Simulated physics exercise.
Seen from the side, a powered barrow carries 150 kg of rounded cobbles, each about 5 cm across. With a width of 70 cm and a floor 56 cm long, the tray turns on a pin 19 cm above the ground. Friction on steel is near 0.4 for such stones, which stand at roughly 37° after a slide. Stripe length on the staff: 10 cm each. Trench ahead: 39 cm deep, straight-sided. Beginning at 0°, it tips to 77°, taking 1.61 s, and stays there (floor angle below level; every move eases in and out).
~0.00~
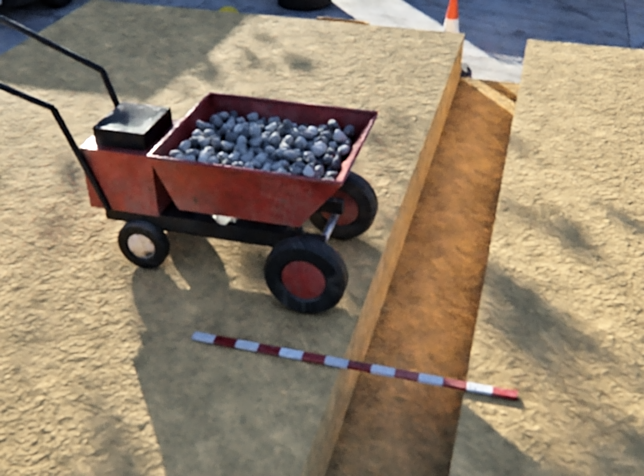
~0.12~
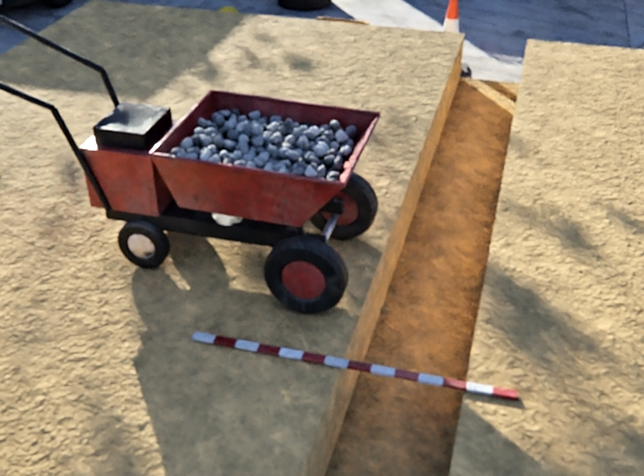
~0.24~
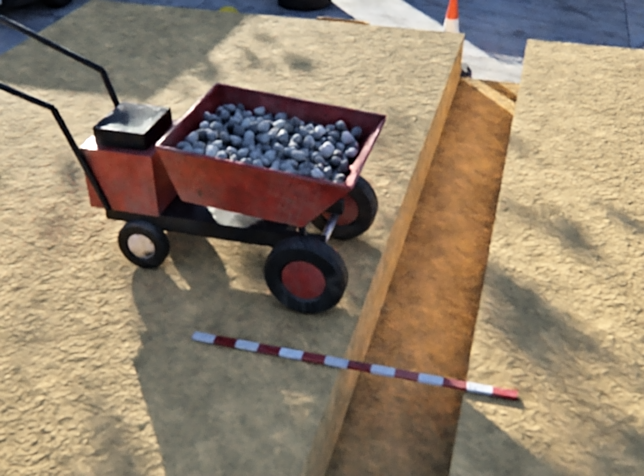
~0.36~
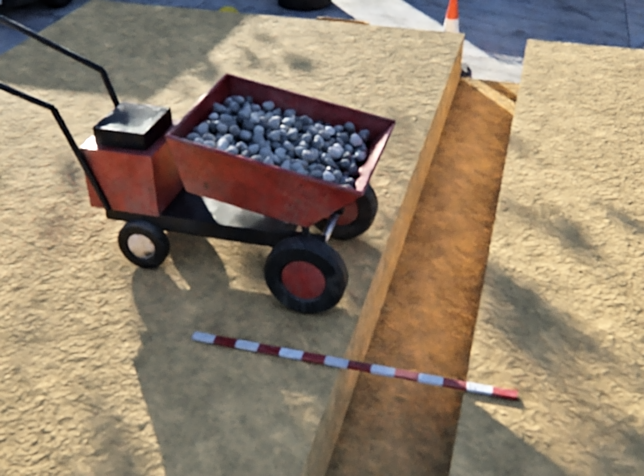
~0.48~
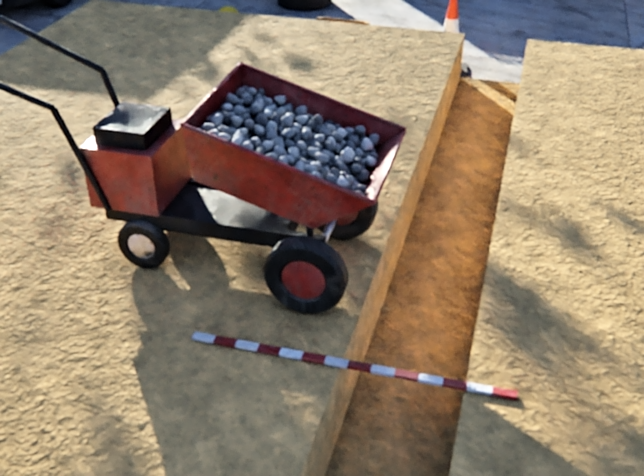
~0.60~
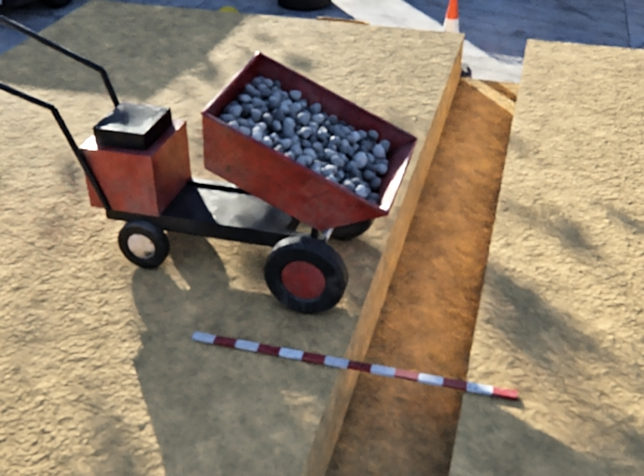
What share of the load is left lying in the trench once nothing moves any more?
About 71 per cent.
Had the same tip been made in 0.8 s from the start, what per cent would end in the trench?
Then about 55 per cent.
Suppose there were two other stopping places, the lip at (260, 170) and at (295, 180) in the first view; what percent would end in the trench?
First place: Near 100%; second place: Near 100%.
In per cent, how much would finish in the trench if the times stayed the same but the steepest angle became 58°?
Some 50 in a hundred, I'd say.
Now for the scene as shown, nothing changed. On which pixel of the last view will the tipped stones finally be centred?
Roughly at pixel (457, 340).
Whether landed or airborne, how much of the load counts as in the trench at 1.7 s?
By that point it's something like 40 in a hundred.
After 1.2 s the floor is at 65°; 98 % in the tray, 2 % in the trench; the foremost stones are at (454, 281).
After 1.7 s the floor is at 77°; 35 % in the tray, 41 % in the trench, 24 % past the trench; the foremost stones are at (594, 311).
After 2.1 s the floor is at 77°; 10 % in the tray, 60 % in the trench, 29 % past the trench; the foremost stones are past the picture's edge.
After 4.0 s the floor is at 77°; 0 % in the tray, 71 % in the trench, 29 % past the trench; the foremost stones are past the picture's edge.
